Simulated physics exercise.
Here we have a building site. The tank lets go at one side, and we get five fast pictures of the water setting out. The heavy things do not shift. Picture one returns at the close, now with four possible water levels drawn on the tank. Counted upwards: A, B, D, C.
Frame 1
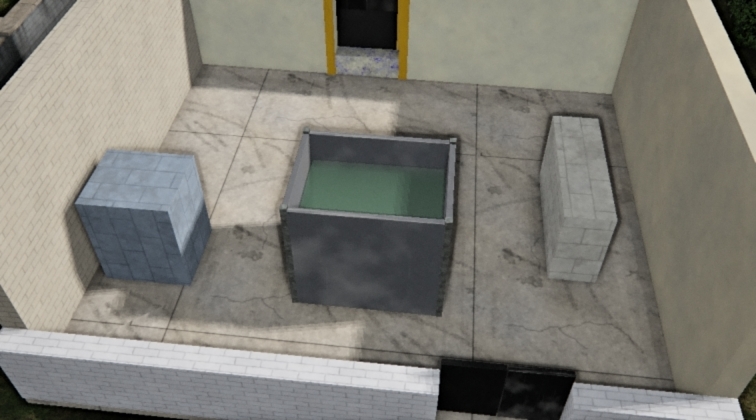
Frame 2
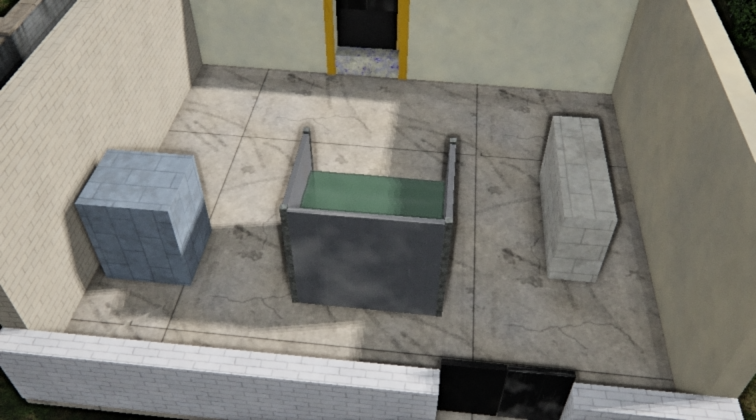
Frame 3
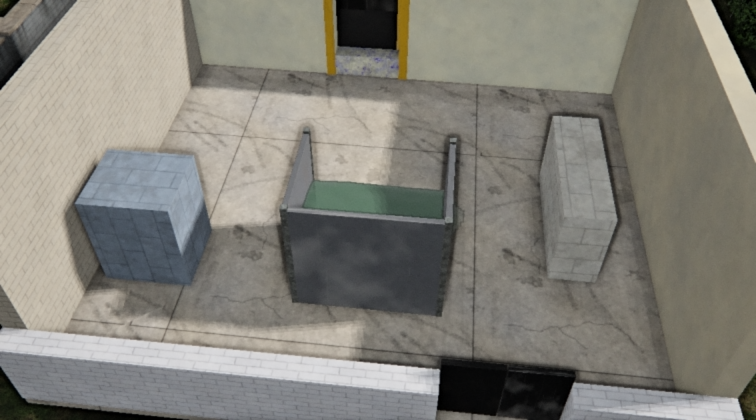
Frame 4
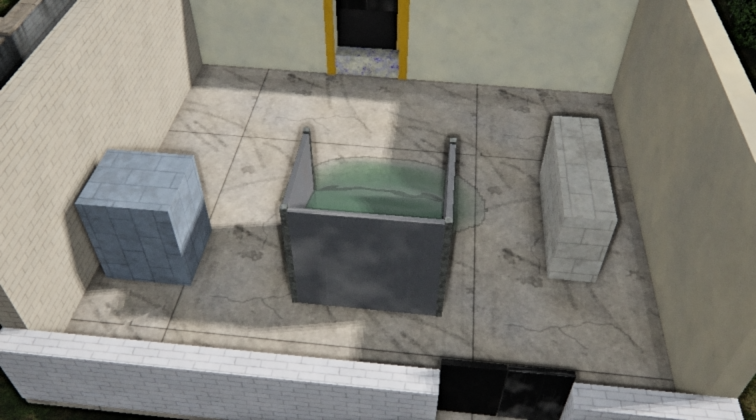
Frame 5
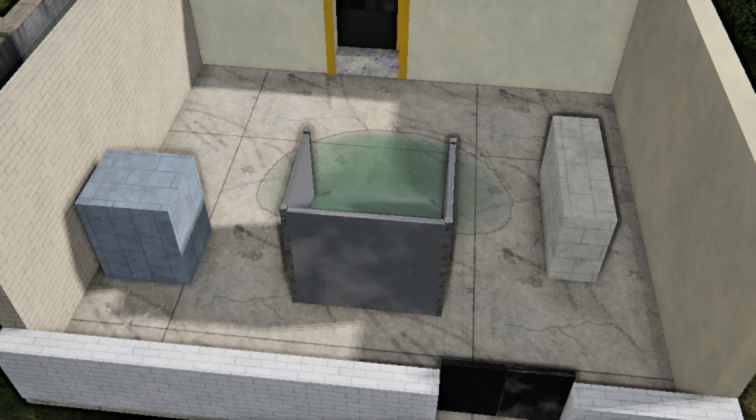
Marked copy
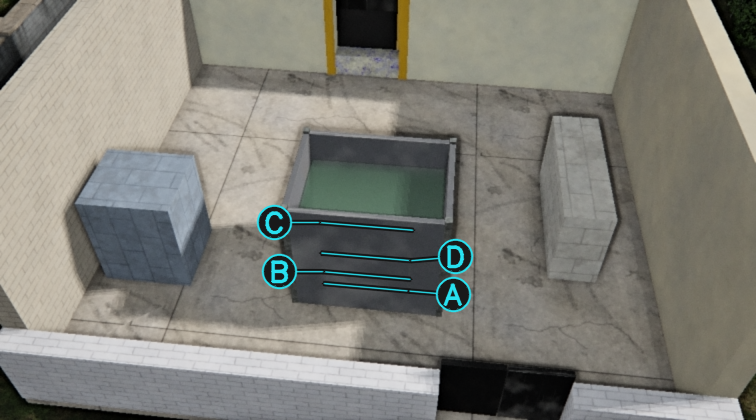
A walled building site with a cracked, pale paved floor is seen from high above by a still camera. A dark grey tank of green water stands in the middle, between a blue-grey block on the left and a whitish block on the right, with a yellow-framed doorway behind and a dark gate in front. The tank's far wall disappears, and the water slips out behind it, spreading in a thin, rounded sheet to both sides.
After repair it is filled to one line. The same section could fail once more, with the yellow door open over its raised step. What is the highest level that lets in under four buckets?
Take D.
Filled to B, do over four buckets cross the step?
No, that is safe.
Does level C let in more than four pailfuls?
Yes.
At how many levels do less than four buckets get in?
Three.
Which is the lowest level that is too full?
Level C.
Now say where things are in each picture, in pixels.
In the first frame, water in the tank at rest, its middle at (373, 198); foot of the yellow doorway at (367, 76); shut gate at (506, 373).
In the second frame, water covers 1 % of the ground, its front hidden from here.
In the third frame, water covers 4 % of the ground, its front hidden from here.
In the fourth frame, water covers 8 % of the ground, its front hidden from here.
In the fifth frame, front seen at (491, 198), 15 % of the ground wet.
On the marked copy, A at (366, 287); B at (366, 275); C at (365, 226); D at (366, 256); from the bottom up A, B, D, C.
With A, nothing gets over.
With B, nothing gets over.
With C, about 8 bucketfuls get in.
With D, a splash gets over, under a bucket.
